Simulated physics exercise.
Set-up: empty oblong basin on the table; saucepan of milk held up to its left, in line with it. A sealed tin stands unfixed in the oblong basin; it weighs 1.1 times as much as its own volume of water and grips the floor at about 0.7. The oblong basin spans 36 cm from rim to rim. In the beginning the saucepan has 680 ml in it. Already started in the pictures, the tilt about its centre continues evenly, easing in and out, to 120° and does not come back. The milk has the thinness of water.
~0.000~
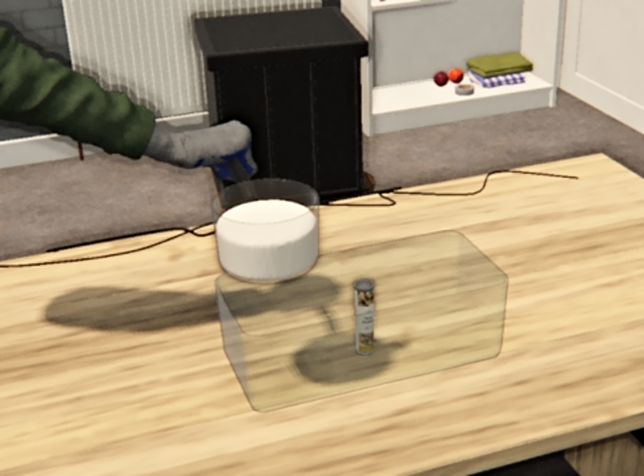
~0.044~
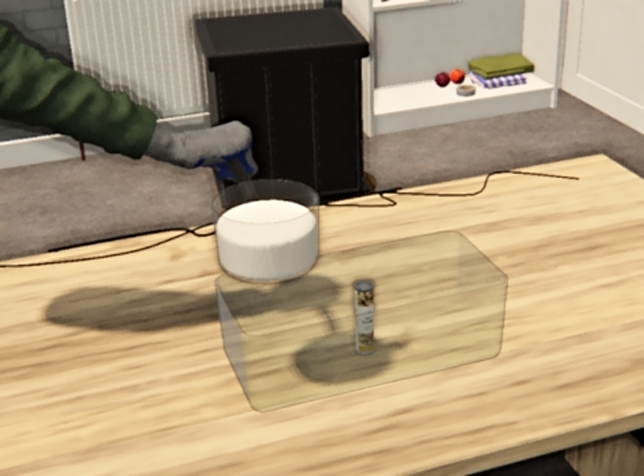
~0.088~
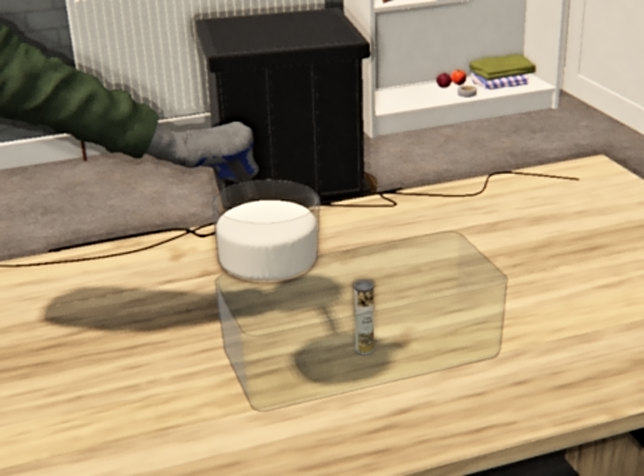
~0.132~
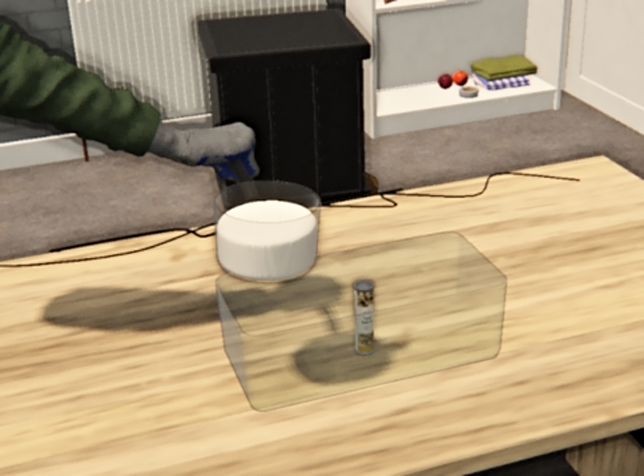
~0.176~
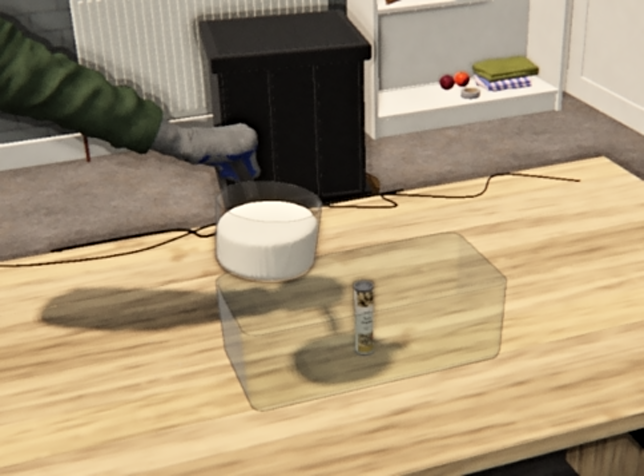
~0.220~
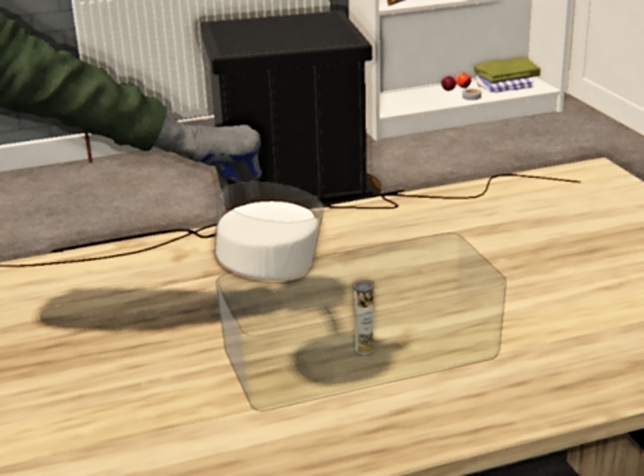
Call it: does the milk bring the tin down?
Call: Brought down.
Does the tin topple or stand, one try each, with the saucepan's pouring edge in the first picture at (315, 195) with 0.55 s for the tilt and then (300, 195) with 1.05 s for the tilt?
First it tips over; then it tips over.
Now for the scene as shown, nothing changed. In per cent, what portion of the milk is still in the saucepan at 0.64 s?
Close to 68 in a hundred.
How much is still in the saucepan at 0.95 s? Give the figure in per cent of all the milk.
Around 9 in a hundred.
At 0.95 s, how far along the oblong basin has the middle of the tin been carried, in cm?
Around 2 centimetres.
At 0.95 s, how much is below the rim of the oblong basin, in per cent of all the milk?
That comes to about 86 percent.
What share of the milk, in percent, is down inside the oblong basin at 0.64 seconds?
The basin holds roughly 10 in a hundred parts at that moment.
Then, 0.64 s in, the tilt is 73° and 68 per cent is still to pour; the tin stands where it began.
Then, 0.95 s in, the tilt is 113° and 9 per cent is still to pour; the tin leans 17°.
Then, 1.27 s in, the tilt is 120° and 0 per cent is still to pour; the tin lies on its side.
Then, 1.62 s in, the tilt is 120° and 0 per cent is still to pour; the tin lies on its side.
Finally, the tin lies on its side.
